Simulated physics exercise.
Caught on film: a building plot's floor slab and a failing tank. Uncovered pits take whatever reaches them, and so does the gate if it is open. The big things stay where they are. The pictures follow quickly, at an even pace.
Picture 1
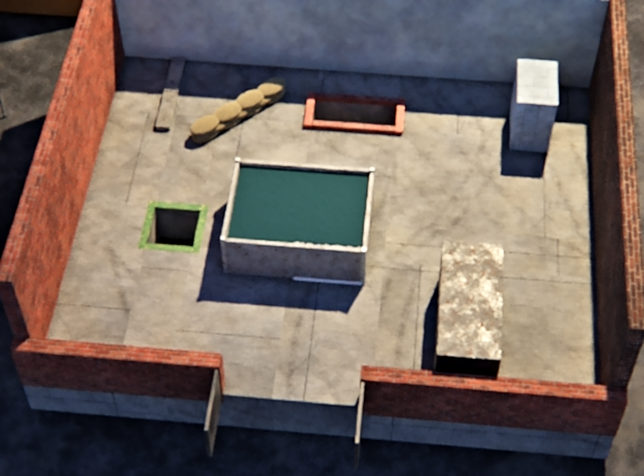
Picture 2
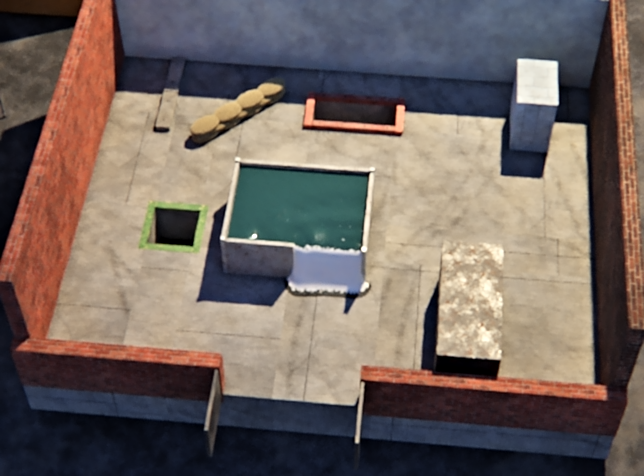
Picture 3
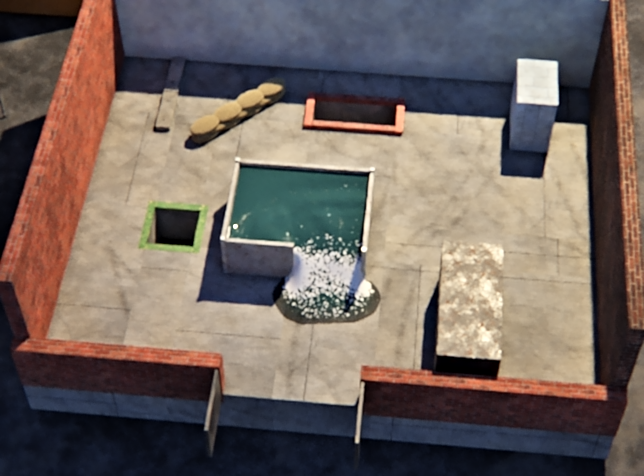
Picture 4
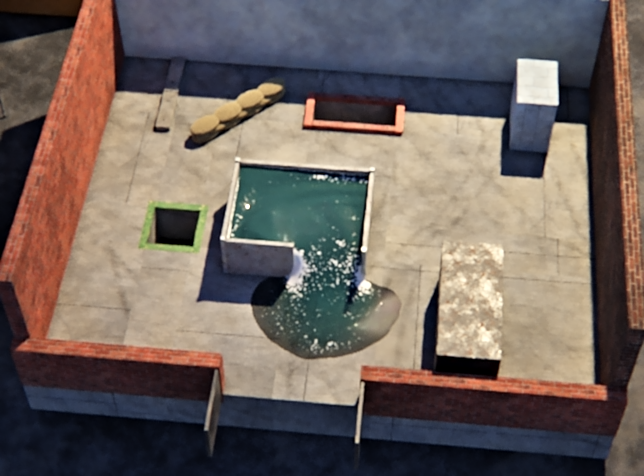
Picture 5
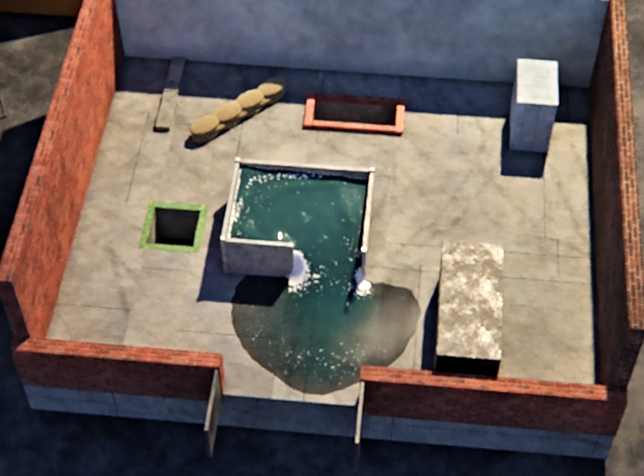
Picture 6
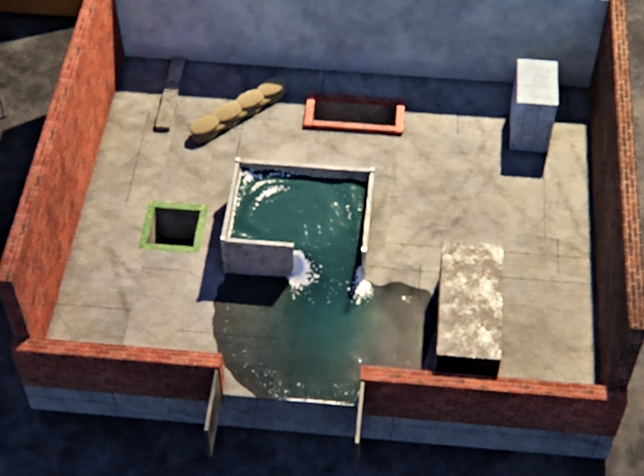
On a walled concrete floor slab, part of a square water tank's front side gave way, and foaming water poured through the gap, spreading in a widening dark pool towards the front brick walls.
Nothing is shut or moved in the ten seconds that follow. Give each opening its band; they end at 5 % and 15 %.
In the end: The gate takes above 15 %; the red pit takes not even 5 %; the green pit takes not even 5 %.
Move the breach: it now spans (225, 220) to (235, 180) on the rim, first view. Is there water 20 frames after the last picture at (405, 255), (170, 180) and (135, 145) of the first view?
In turn: Not flooded, flooded, under water.
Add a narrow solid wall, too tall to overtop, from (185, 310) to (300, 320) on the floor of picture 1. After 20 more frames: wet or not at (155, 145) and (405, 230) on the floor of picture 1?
In turn: No water, awash.
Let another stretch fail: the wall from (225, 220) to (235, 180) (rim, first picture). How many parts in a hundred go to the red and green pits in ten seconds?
Parts in a hundred: Red 0, green 60.
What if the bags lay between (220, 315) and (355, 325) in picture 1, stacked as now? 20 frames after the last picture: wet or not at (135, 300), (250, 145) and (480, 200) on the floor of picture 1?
In turn: Wet, clear, wet.
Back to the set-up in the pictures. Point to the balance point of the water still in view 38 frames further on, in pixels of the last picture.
Roughly at (346, 275).
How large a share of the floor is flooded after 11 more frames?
Some 15 per cent.
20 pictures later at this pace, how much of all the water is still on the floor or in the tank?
Some 66 per cent.
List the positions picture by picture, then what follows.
Still water in the water tank at (299, 207), in the first frame.
The front is at (363, 292), out from the gap at (328, 269), in the second frame.
Water pours out at (328, 270) and has run to (290, 315), in the third frame.
The front is at (301, 352), out from the gap at (328, 270), in the fourth frame.
Water pours out at (328, 270) and has run to a hidden place, in the fifth frame.
The front is at a hidden place, out from the gap at (328, 270), in the sixth frame.
A moment on, water covers 15 % of the floor; the gate 10 %, the red pit 0 %, the green pit 0 %.
Next, water covers 15 % of the floor; the gate 21 %, the red pit 0 %, the green pit 0 %.
Then, water covers 25 % of the floor; the gate 35 %, the red pit 0 %, the green pit 0 %.
Later, water covers 35 % of the floor; the gate 50 %, the red pit 0 %, the green pit 0 %.
In the end, water covers 50 % of the floor; the gate 60 %, the red pit 0 %, the green pit 0 %.
